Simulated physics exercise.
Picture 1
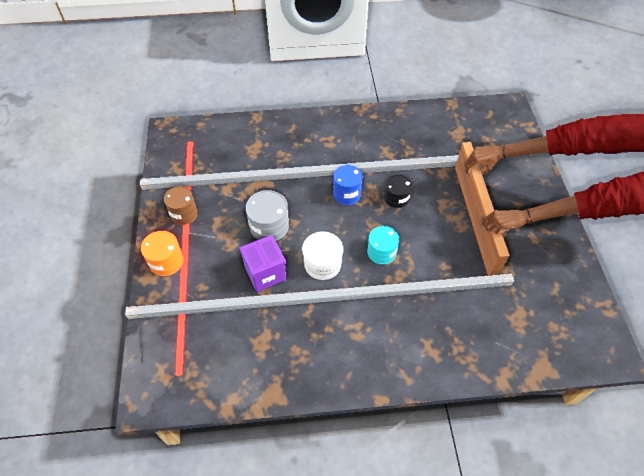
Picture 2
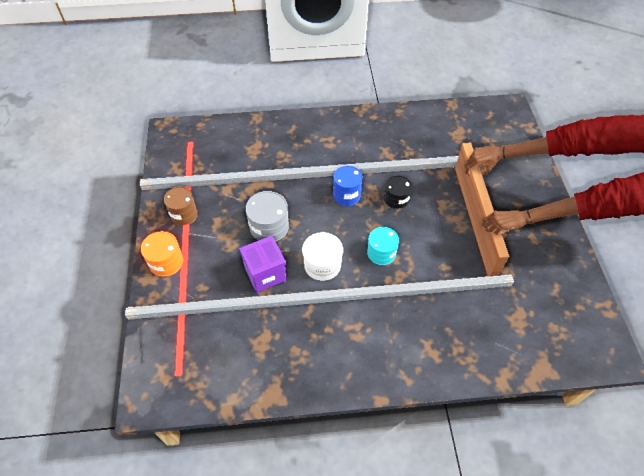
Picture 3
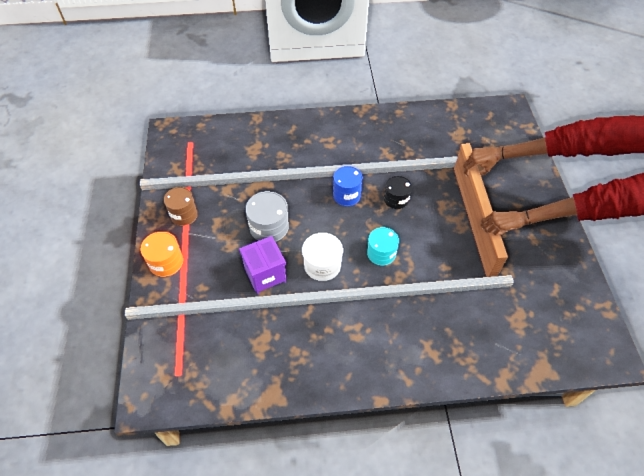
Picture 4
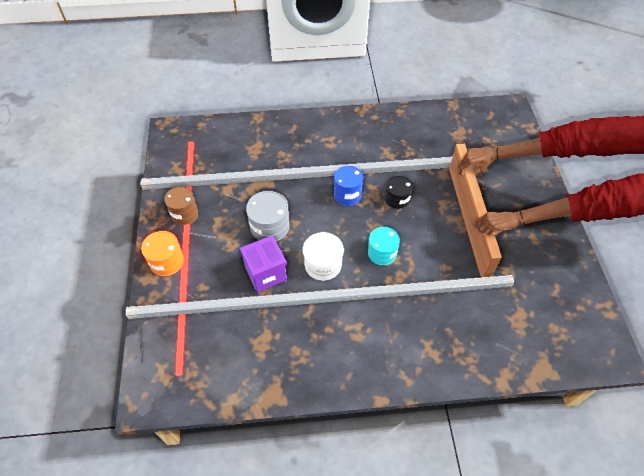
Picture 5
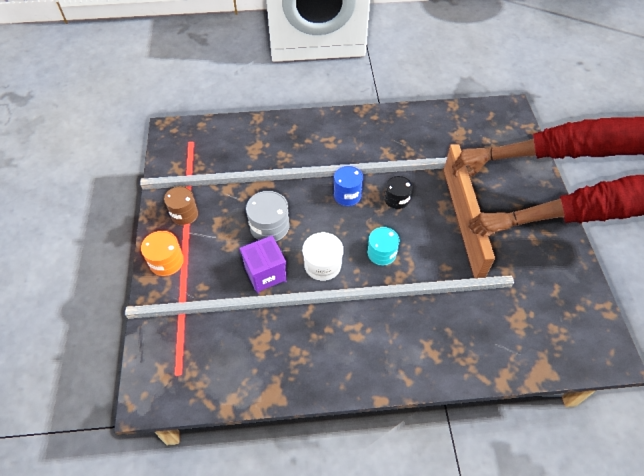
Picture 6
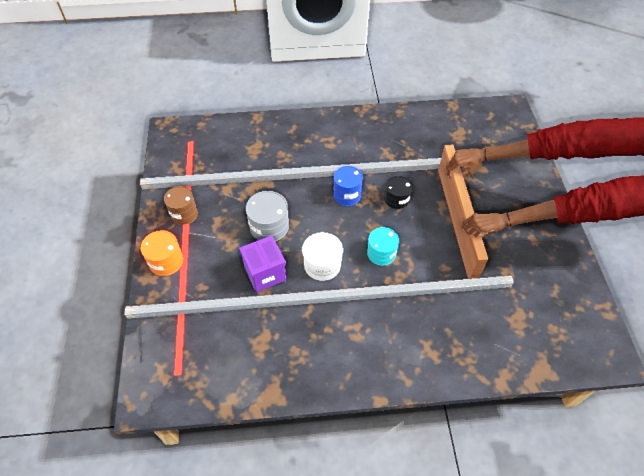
A wooden plank, gripped by two hands in red sleeves, rests at the right end of two pale rails on a dark, rust-speckled platform, then slides slightly left. The eight containers between it and the red tape, including turquoise and black canisters nearest the plank, stay still, with a gap remaining.
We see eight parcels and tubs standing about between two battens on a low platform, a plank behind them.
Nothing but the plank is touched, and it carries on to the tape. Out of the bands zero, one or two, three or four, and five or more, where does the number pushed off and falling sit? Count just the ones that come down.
You'd find the ones that came down come in at a one or two here.
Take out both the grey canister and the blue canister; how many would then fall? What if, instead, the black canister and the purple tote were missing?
The first count is 1 and the second is 0.
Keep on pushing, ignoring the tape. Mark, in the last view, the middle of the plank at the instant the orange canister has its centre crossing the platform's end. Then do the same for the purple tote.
About (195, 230), and about (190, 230) for the other.
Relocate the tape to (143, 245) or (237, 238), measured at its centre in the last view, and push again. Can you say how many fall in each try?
8, then 0.
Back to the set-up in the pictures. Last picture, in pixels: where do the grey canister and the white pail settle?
Listed in order, first is (145, 232) and the other is (160, 284).
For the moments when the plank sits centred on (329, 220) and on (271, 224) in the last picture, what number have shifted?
First 5, after that 6.
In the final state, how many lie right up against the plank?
Number in contact with it: 4.
A little later, none off yet; orange canister at rest near (163, 253); brown canister at rest near (181, 206); purple tote at rest near (264, 265).
Next, none off yet; orange canister at rest near (163, 253); brown canister at rest near (181, 206); purple tote shifted about its own width near (227, 274).
Later still, none off yet; orange canister at rest near (163, 253); brown canister at rest near (181, 206); purple tote shifted well along near (164, 284).
When it is over, the number that fall off is one or two; down, purple tote and orange canister.
